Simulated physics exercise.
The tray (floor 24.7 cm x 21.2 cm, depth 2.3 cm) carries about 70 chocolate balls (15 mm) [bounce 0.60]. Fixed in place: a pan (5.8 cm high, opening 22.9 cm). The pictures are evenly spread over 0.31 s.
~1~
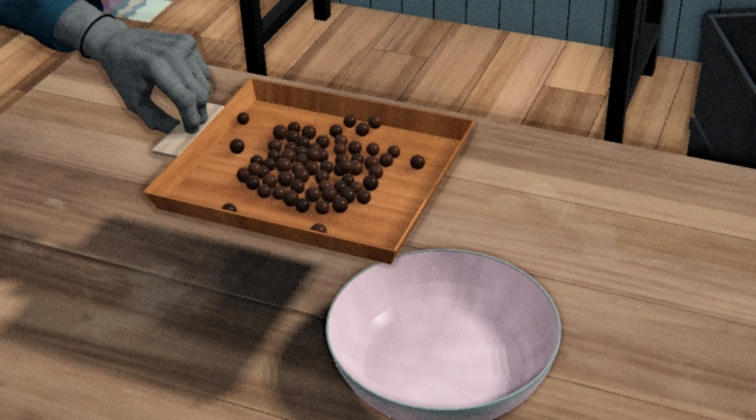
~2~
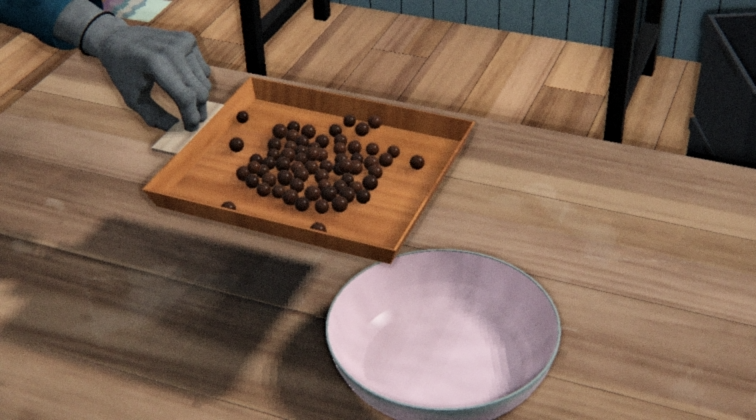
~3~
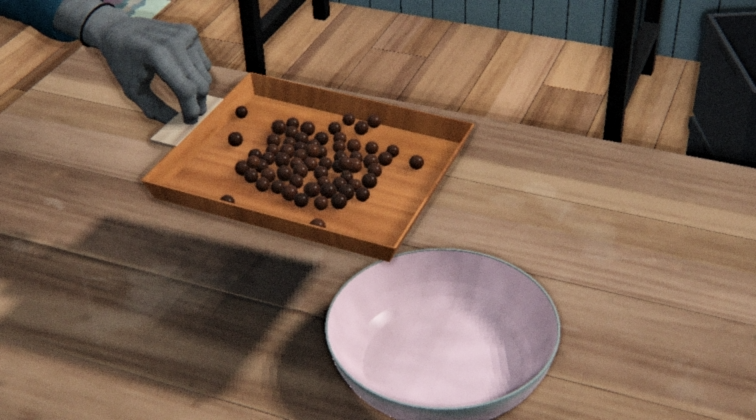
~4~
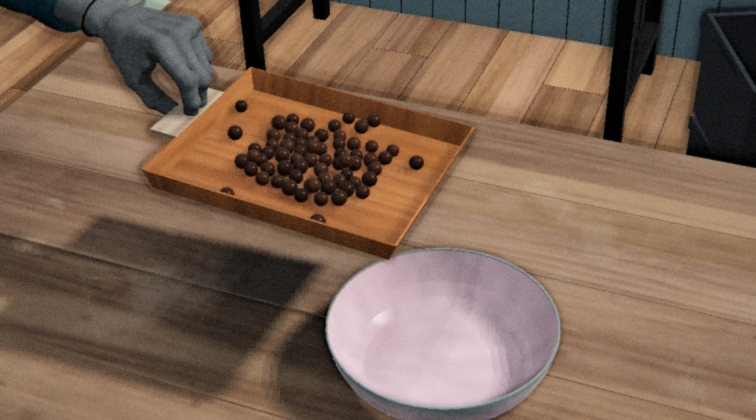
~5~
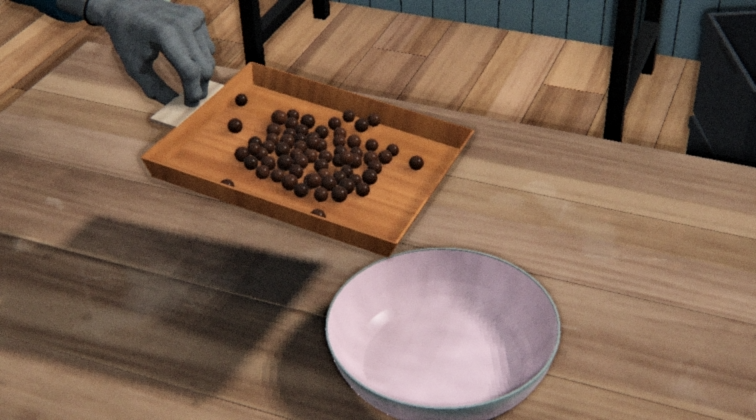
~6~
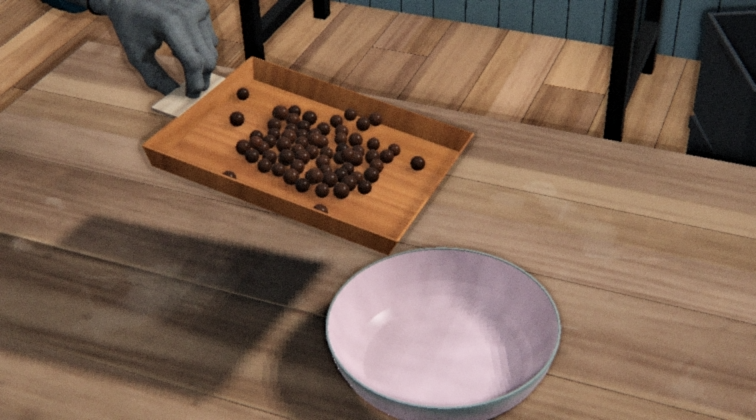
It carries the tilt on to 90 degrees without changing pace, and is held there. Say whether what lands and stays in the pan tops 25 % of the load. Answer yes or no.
Share that ends inside, set against 25 %: No.
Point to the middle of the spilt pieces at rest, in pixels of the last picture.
At about (469, 251).
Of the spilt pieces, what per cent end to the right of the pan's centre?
Roughly 30 per cent.
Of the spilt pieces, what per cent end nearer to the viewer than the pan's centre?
About 0 per cent.
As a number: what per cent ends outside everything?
Some 90 per cent.
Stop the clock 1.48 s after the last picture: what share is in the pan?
About 0 per cent by then.
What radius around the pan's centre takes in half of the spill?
About 20 cm.
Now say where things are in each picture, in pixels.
The first frame shows tray at (265, 221); tilt 0 degrees; leading edge at (438, 181); middle of the load at (313, 155); pan at (443, 323).
The second frame shows tray at (265, 220); tilt 1 degrees; leading edge at (438, 181); middle of the load at (313, 154).
The third frame shows tray at (264, 214); tilt 3 degrees; leading edge at (437, 181); middle of the load at (312, 151).
The fourth frame shows tray at (265, 207); tilt 6 degrees; low side back right; leading edge at (438, 182); middle of the load at (313, 147).
The fifth frame shows tray at (265, 200); tilt 9 degrees; low side back right; leading edge at (438, 182); middle of the load at (313, 143).
The sixth frame shows tray at (267, 193); tilt 12 degrees; low side back right; leading edge at (439, 183); middle of the load at (315, 140); pan at (443, 321).
Then, 0.57 s after the last picture, tilt 38 degrees; tray 100 %; middle of all pieces on or above the table near (395, 151).
Then, 1.04 s after the last picture, tilt 60 degrees; tray 100 %; middle of all pieces on or above the table near (397, 154).
Then, 1.48 s after the last picture, tilt 80 degrees; tray 100 %; middle of all pieces on or above the table near (396, 155).
Then, 1.90 s after the last picture, tilt 90 degrees; pan 10 %, outside 80 %, in the air 10 %; middle of all pieces on or above the table near (453, 252).
In the end, pan 10 %, outside 90 %.
